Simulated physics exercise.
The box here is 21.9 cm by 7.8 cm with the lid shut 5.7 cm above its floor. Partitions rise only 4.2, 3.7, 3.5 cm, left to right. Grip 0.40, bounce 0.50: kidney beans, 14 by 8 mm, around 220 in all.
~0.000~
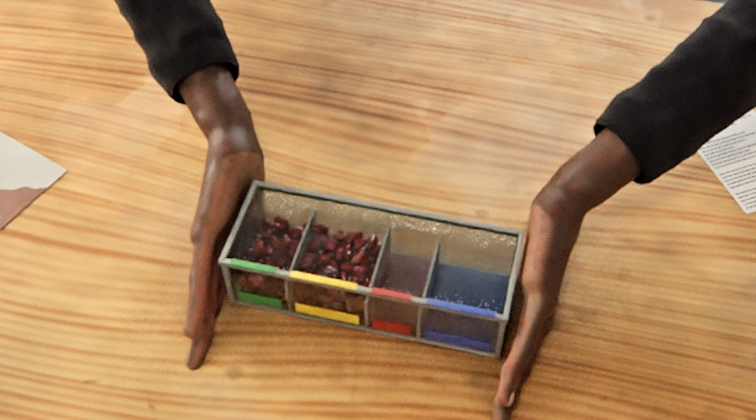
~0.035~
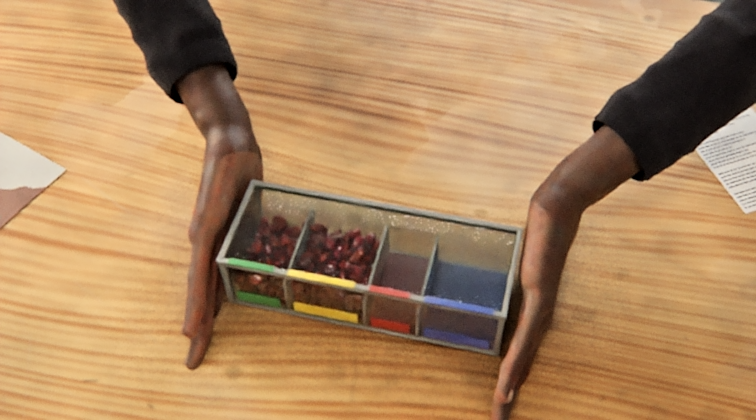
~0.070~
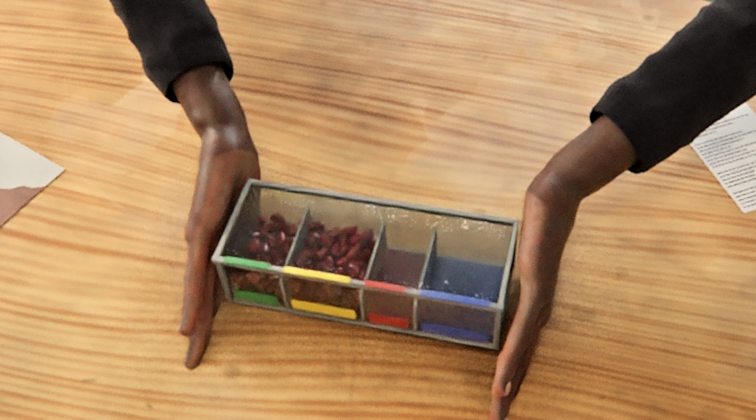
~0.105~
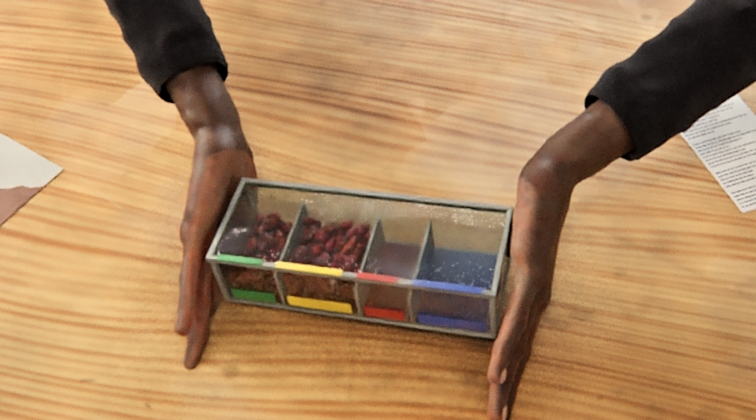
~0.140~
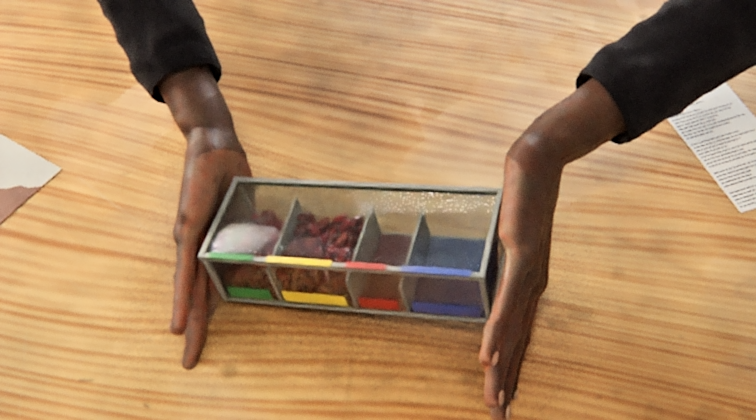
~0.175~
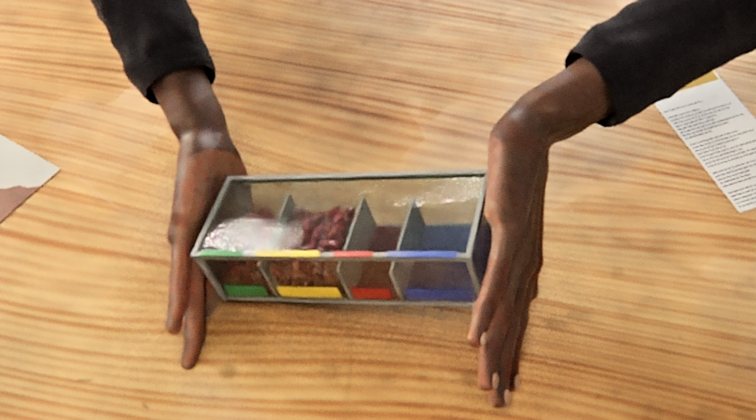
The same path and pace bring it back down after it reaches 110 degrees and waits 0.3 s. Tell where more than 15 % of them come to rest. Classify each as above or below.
Classification: Red compartment below, blue compartment below, green compartment above, yellow compartment above.
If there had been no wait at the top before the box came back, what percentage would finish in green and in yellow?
You'd end up with green at 50 per cent and yellow at 50 per cent.
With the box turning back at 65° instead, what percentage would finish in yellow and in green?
Yellow 55 %; green 45 %.
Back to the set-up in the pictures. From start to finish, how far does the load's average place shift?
Measured shift: Some 1.0 cm.
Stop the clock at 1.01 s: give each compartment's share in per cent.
Per cent by colour: Red 0; blue 0; green 50; yellow 50.
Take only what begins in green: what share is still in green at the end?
Something like 100 in a hundred.
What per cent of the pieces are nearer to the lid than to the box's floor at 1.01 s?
50 per cent, give or take.
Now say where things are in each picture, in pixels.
Box tilt 0 degrees, front corners at (225, 260) and (503, 317); green 40 %, yellow 60 %, in the first picture.
Box tilt 1 degrees, front corners at (223, 260) and (501, 314), in the second picture.
Box tilt 3 degrees, front corners at (219, 258) and (498, 306), lowest corner left back, in the third picture.
Box tilt 7 degrees, front corners at (213, 257) and (491, 292), lowest corner left back, in the fourth picture.
Box tilt 12 degrees, front corners at (205, 255) and (480, 274), lowest corner left back, in the fifth picture.
Box tilt 17 degrees, front corners at (198, 254) and (466, 255), lowest corner left back; green 40 %, yellow 60 %. The box's pace is about 150 degrees a second, in the sixth picture.
After 1.01 s, tilt 110 degrees; green 50 %, yellow 50 %.
After 1.56 s, tilt 60 degrees; green 50 %, yellow 50 %.
After 2.17 s, tilt 0 degrees; green 50 %, yellow 50 %.
At rest (2.5 s), red 0 %, blue 0 %, green 50 %, yellow 50 %.
